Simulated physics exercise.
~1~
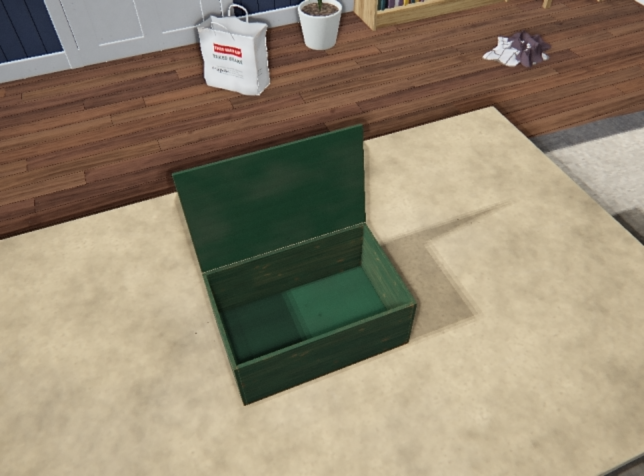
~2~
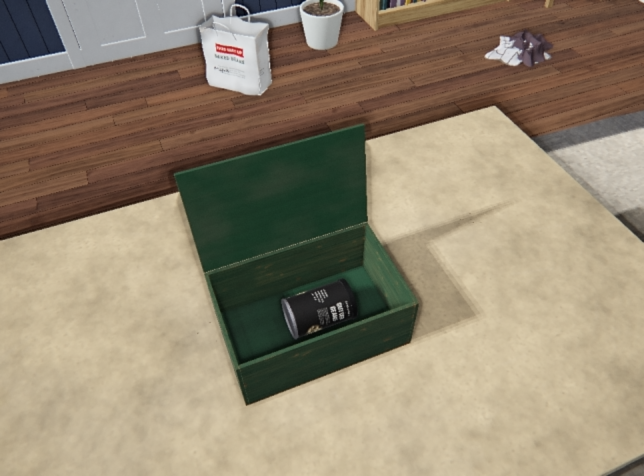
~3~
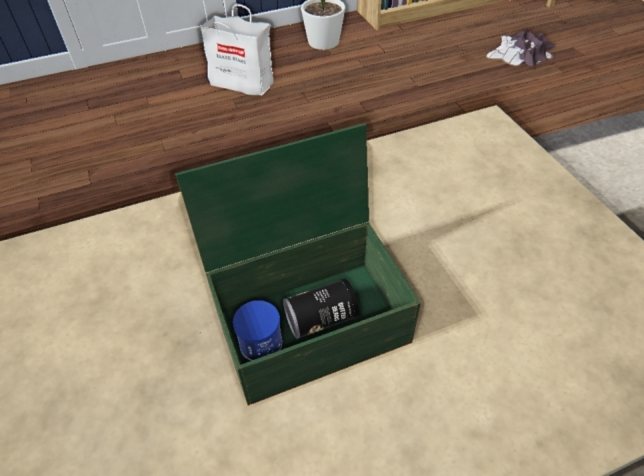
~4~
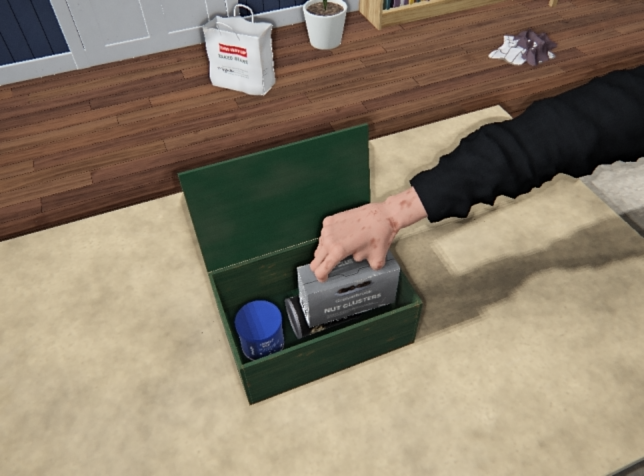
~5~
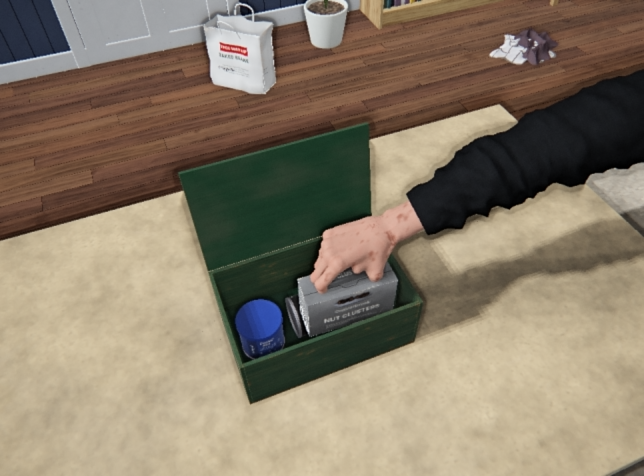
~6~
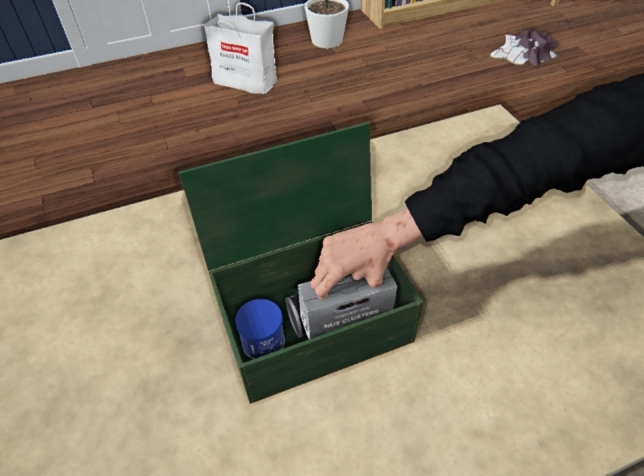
A hand lowering a grey carton into an open green box, after a black tin and then a blue cup appear inside.
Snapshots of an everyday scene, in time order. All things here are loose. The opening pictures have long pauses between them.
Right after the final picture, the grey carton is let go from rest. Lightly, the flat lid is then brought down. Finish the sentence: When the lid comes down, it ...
When the lid comes down, it meets the rim.
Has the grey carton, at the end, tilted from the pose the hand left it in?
It stays as placed.
Then, 1.20 s on from there, lid starting down; grey carton shifted a little near (346, 332); black tin shifted about its own width.
Then, 1.90 s on from there, lid 37° above the rim; grey carton shifted a little near (346, 332); black tin shifted a little.
In the end, lid shut; moved from the start, black tin and grey carton; blue tin unmoved. At the end, from the last picture's camera, grey carton near (346, 332).
